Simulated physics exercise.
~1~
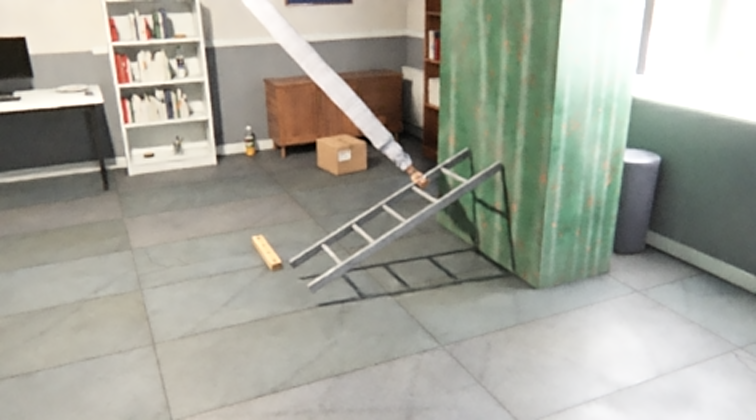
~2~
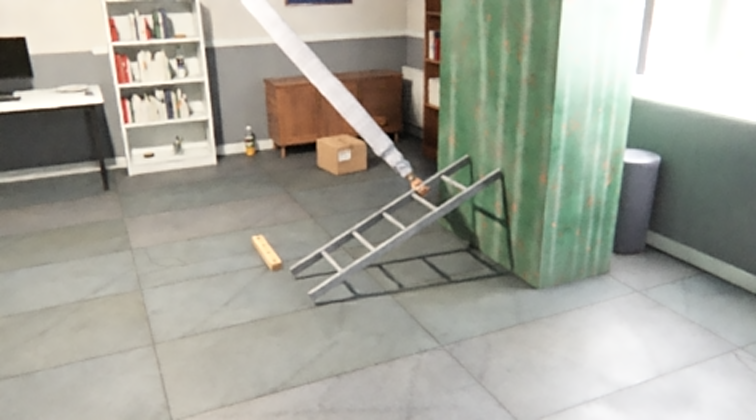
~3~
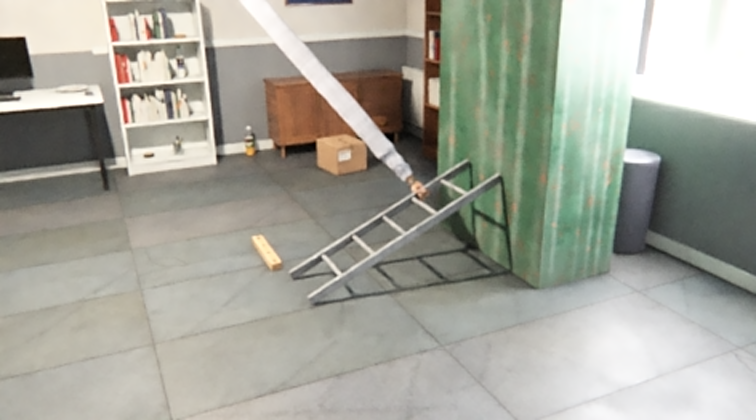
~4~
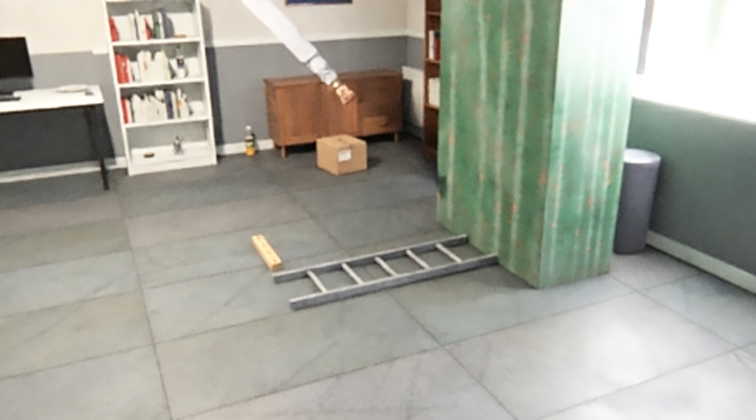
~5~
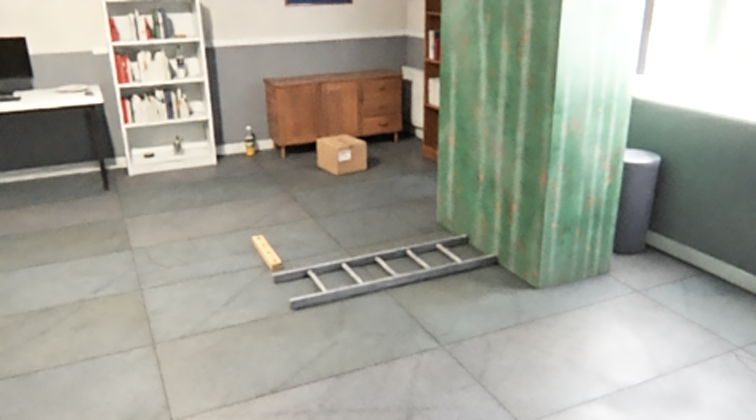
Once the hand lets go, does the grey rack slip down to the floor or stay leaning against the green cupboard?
It slips down. Its feet slide out and the rack ends up lying flat on the floor.
